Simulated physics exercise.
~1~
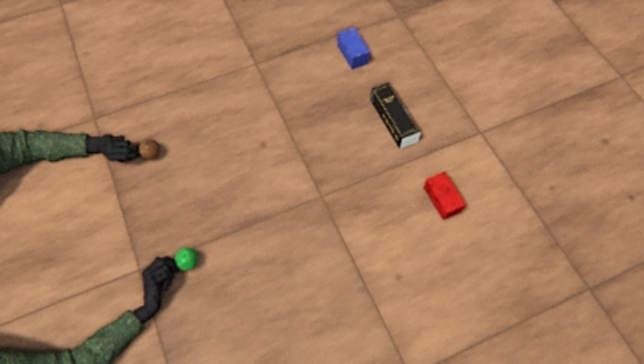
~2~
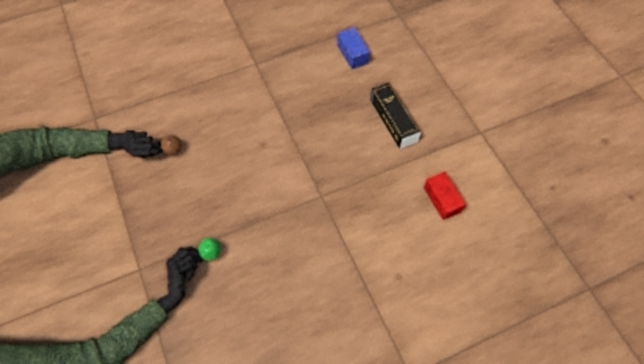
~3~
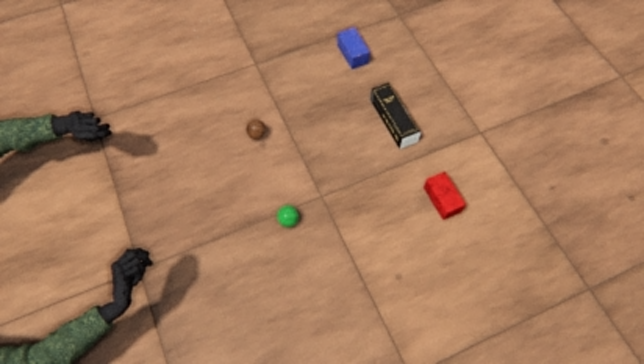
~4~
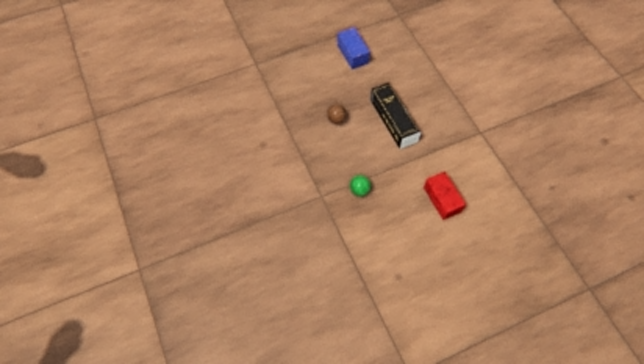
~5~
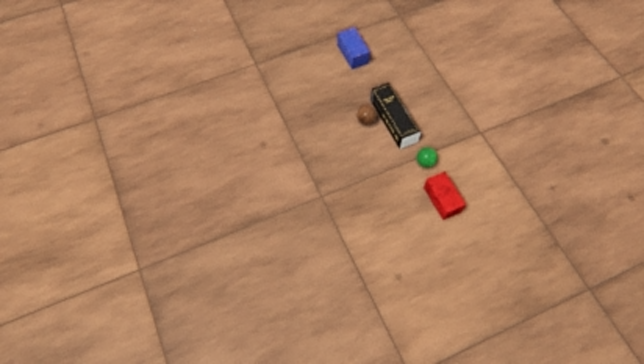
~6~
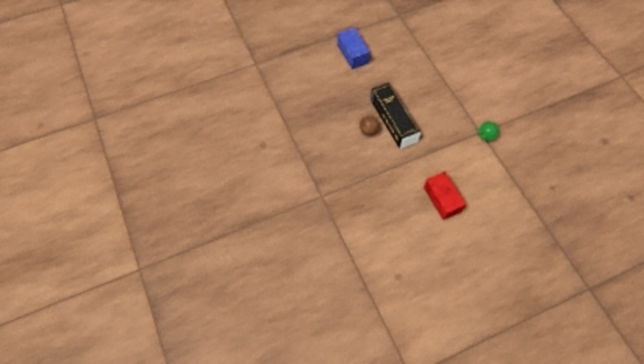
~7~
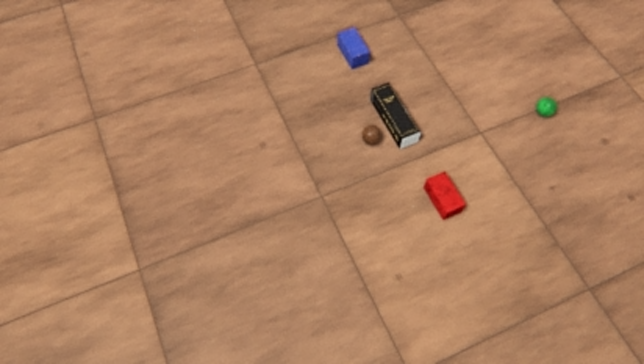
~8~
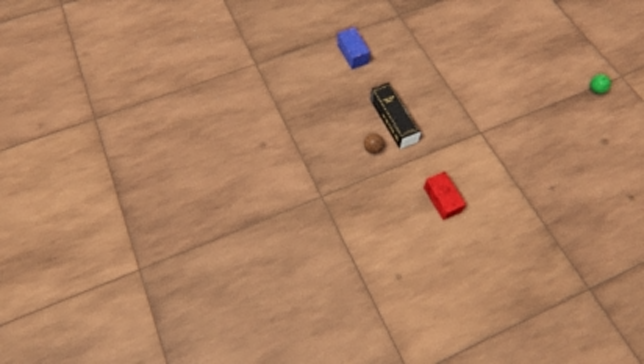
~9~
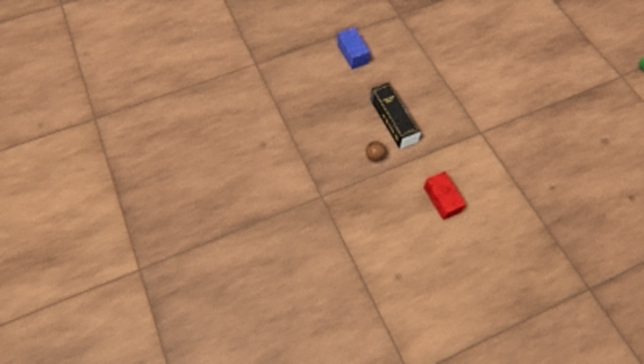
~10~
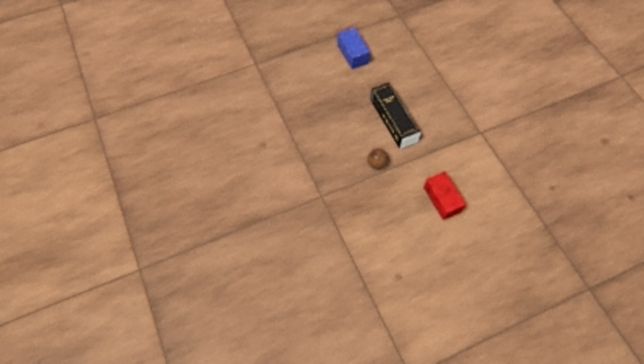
Two gloved hands rolled a green ball and a brown ball rightward across a tiled floor; the green one slipped between the black book and red brick and left view, while the brown one hit the book and drifted slowly down beside it.
